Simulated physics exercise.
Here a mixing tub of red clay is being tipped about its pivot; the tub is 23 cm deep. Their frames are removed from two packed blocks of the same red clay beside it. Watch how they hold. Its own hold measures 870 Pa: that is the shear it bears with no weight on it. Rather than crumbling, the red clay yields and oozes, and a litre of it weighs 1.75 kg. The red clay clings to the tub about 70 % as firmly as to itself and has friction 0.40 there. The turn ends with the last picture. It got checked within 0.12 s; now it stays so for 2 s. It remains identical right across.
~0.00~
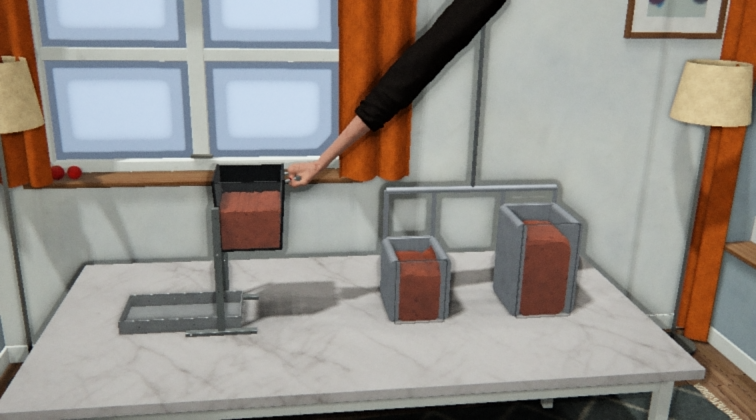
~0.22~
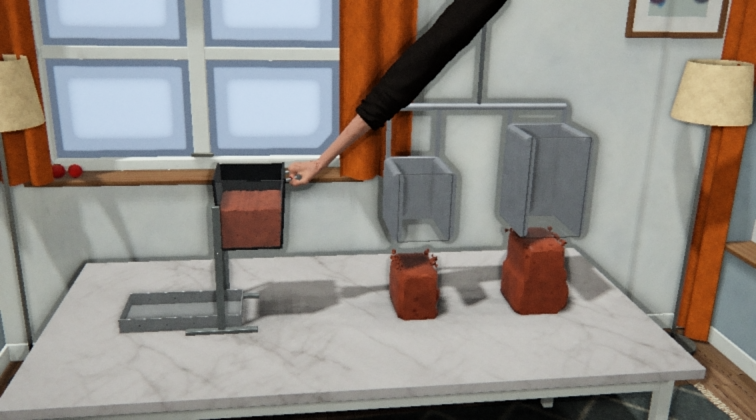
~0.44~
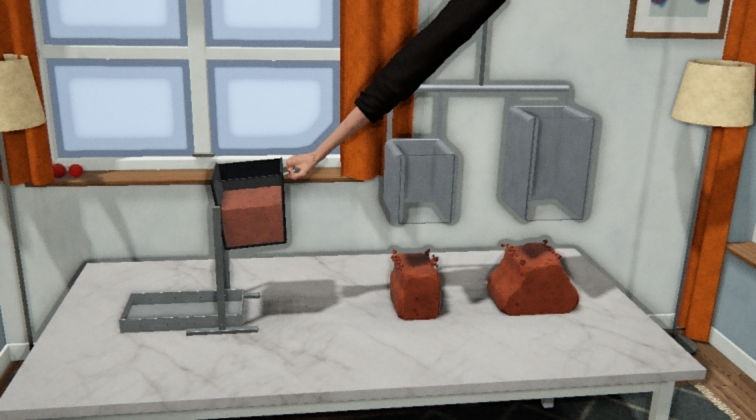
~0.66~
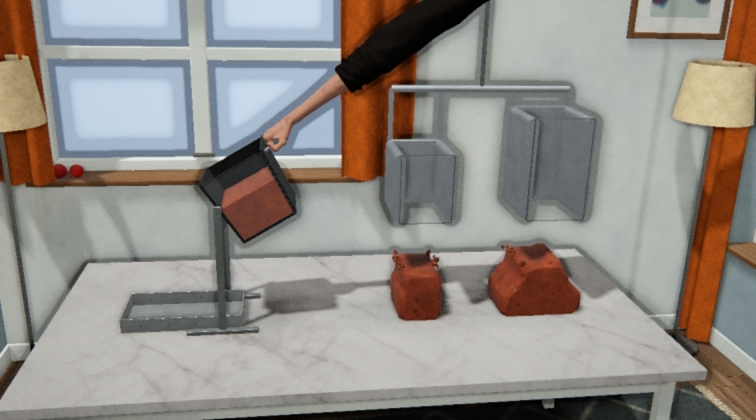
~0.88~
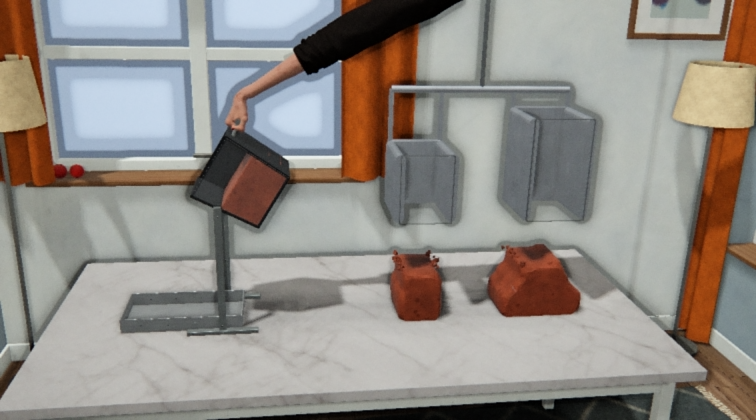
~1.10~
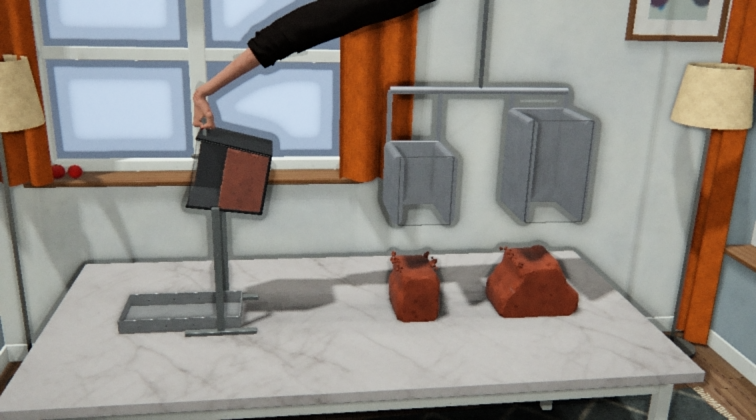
To begin with, a hand holds the rim of an upright tub of red clay while gray casings lift off two clay blocks on the table. The larger right block slumps and widens as the smaller keeps its height, and then the hand turns the tub leftward onto its side, the clay staying inside.
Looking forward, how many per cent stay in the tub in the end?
About 100 %.
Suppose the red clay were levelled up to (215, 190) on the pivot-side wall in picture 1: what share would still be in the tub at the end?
I'd guess around 100 in a hundred.
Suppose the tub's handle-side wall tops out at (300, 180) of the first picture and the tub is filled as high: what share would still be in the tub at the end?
The tub would keep roughly 100 percent.
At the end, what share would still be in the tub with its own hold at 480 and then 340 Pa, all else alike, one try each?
In turn about 100 %, 100 %.
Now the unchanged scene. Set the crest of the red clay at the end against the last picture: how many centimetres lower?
Roughly 0 cm.
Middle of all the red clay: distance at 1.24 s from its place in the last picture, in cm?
Shift: Some 0 cm.
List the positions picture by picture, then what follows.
In the first picture, handle-side rim at (282, 181), tilt 0 degrees; crest of the red clay at (240, 211); block heights 19 cm, 30 cm (left to right).
In the second picture, handle-side rim at (283, 180), tilt 0 degrees; crest of the red clay at (241, 210); block heights 19 cm, 27 cm (left to right).
In the third picture, handle-side rim at (280, 174), tilt 5 degrees; crest of the red clay at (278, 204); block heights 19 cm, 21 cm (left to right).
In the fourth picture, handle-side rim at (260, 152), tilt 30 degrees; crest of the red clay at (272, 180); block heights 19 cm, 21 cm (left to right).
In the fifth picture, handle-side rim at (225, 139), tilt 59 degrees; crest of the red clay at (254, 158); block heights 19 cm, 21 cm (left to right).
In the sixth picture, handle-side rim at (196, 141), tilt 79 degrees; crest of the red clay at (232, 150); block heights 19 cm, 21 cm (left to right).
After 1.24 s, the tub is at 79 degrees and holds 100 %.
After 1.41 s, the tub is at 79 degrees and holds 100 %.
After 1.58 s, the tub is at 79 degrees and holds 100 %.
After 1.75 s, the tub is at 79 degrees and holds 100 %.
After 3.10 s, the tub is at 79 degrees and holds 100 %.
